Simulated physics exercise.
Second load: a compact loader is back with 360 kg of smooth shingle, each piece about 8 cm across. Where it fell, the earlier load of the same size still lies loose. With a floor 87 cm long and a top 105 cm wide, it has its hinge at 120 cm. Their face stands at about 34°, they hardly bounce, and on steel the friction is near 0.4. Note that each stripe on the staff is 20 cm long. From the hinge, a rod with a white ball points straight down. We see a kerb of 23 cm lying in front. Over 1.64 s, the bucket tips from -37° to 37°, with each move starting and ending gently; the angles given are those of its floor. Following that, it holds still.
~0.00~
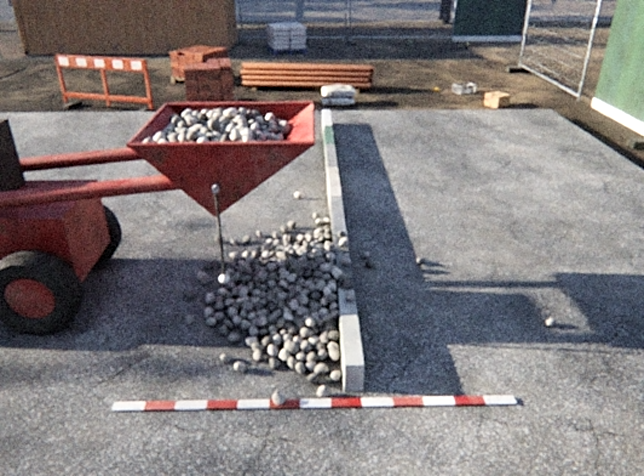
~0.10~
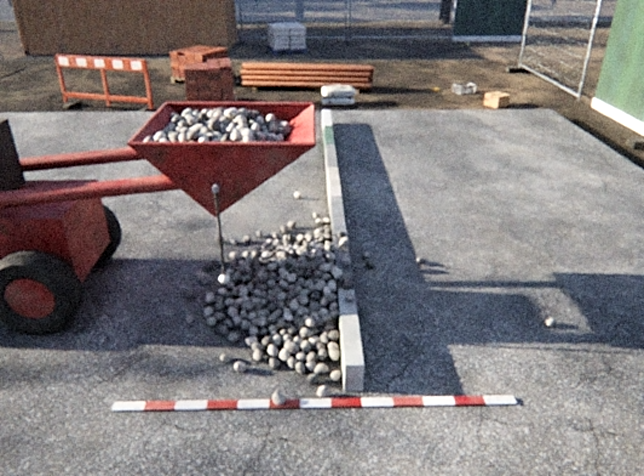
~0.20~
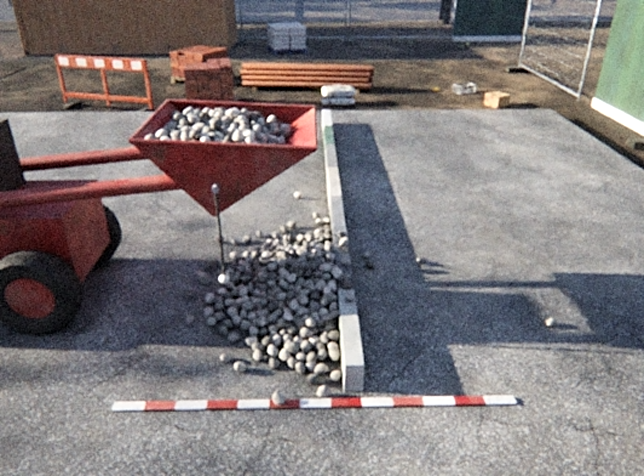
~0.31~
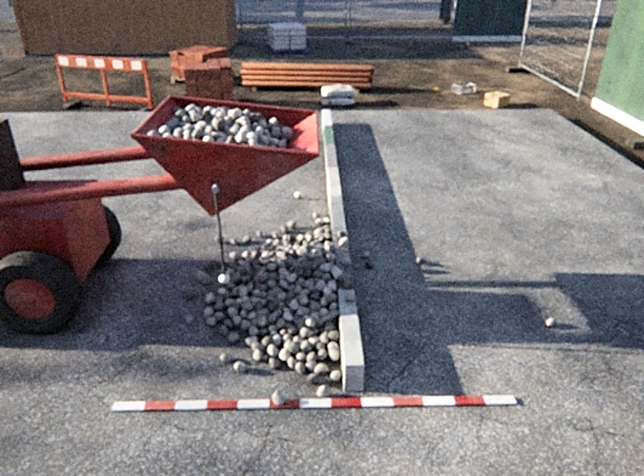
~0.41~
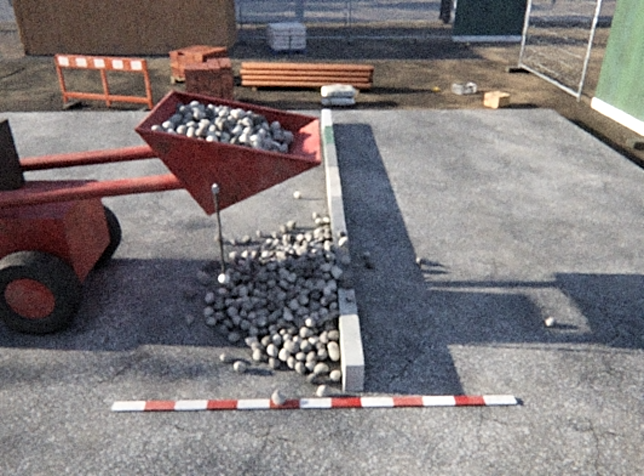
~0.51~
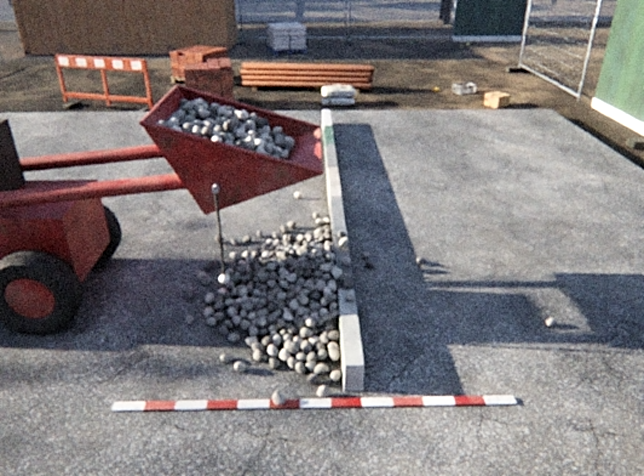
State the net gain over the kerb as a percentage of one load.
49 %.
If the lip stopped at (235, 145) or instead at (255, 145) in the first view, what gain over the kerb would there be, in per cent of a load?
First place: Roughly 0 %; second place: Roughly 5 %.
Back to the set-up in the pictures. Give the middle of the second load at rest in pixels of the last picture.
Middle: Approx. (345, 280) px.
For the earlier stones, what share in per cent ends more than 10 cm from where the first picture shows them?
5 %.
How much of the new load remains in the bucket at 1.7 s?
It holds some 30 percent.
After 1.2 s the floor is at 25°; in per cent of one load, 96 in the bucket, 104 on this side of the kerb, 1 over the kerb; the foremost stones are at (386, 272).
After 1.7 s the floor is at 37°; in per cent of one load, 30 in the bucket, 155 on this side of the kerb, 15 over the kerb; the foremost stones are at (424, 296).
After 2.1 s the floor is at 37°; in per cent of one load, 1 in the bucket, 160 on this side of the kerb, 39 over the kerb; the foremost stones are at (467, 289).
After 4.7 s the floor is at 37°; in per cent of one load, 0 in the bucket, 150 on this side of the kerb, 50 over the kerb; the foremost stones are at (531, 270). Net gain over the kerb, 49.
